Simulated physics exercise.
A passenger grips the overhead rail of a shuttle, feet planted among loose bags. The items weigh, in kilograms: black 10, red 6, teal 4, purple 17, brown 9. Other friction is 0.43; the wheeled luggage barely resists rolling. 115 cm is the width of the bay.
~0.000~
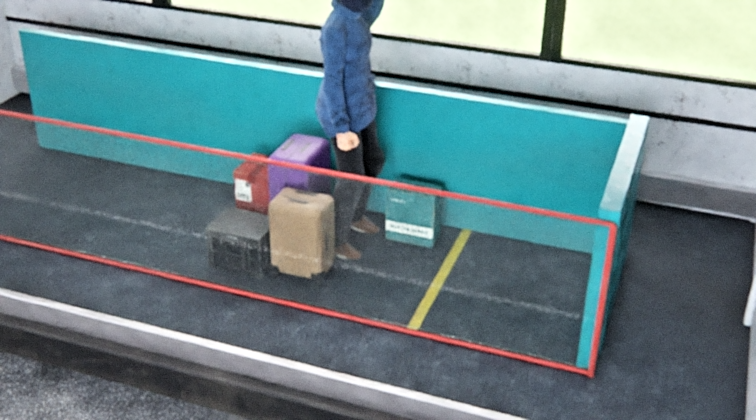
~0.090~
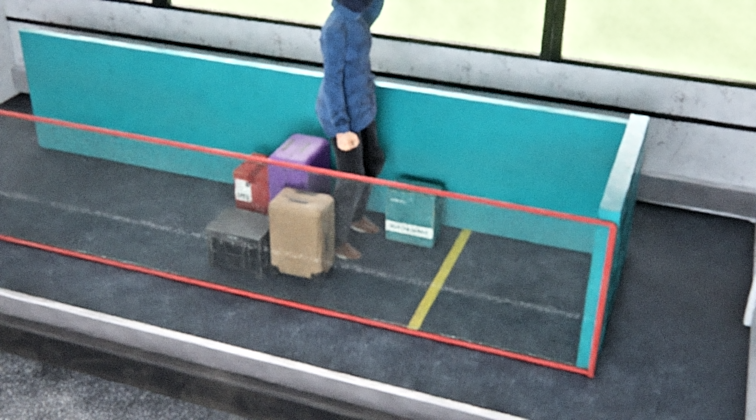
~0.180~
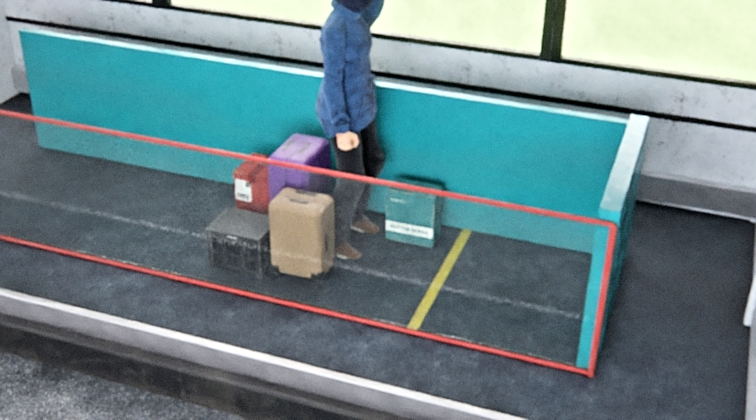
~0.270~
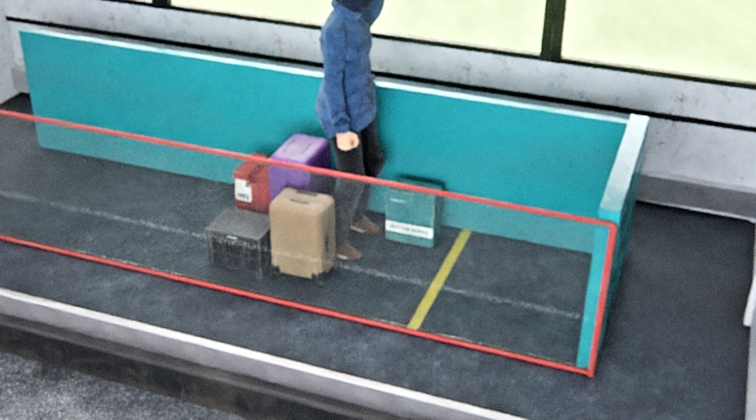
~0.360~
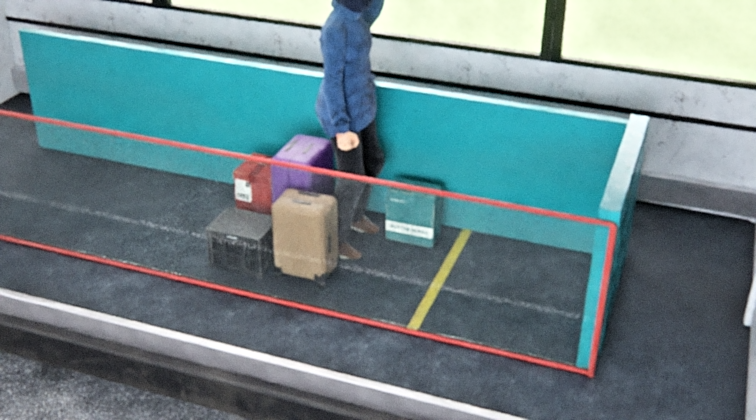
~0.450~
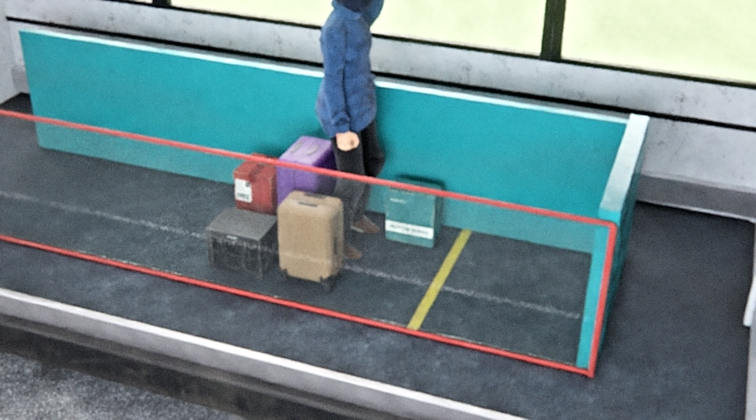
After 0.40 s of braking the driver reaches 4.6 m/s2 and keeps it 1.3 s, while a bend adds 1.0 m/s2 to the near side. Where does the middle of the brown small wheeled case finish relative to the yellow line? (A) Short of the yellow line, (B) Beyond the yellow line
(B) Beyond the yellow line.
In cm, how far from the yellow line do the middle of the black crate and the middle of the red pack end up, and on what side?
So the black crate stops 50 cm short, while the red pack stops 120 cm short.
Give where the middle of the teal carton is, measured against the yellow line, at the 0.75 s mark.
Around 30 cm shy of the mark.
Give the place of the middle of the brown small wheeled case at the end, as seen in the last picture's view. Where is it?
You'll find it around (556, 302) at the end.
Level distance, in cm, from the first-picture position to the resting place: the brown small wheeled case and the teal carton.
Movement - brown small wheeled case 150, teal carton 60.
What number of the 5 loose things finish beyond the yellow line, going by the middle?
2.
After 0.75 s the brown small wheeled case is 35 cm short of the yellow line, tilted 0°, near (365, 259) in the last picture's view; the purple big wheeled case 86 cm short of the yellow line, tilted 0°.
After 1.15 s the brown small wheeled case is 63 cm past the yellow line, tilted 0°, near (536, 298) in the last picture's view.
After 1.65 s the brown small wheeled case is 74 cm past the yellow line, tilted 0°, near (556, 302) in the last picture's view.
Final state at 2.5 s, black crate stops short of the yellow line; red pack stops short of the yellow line; teal carton crosses the yellow line; purple big wheeled case stops short of the yellow line; brown small wheeled case crosses the yellow line.
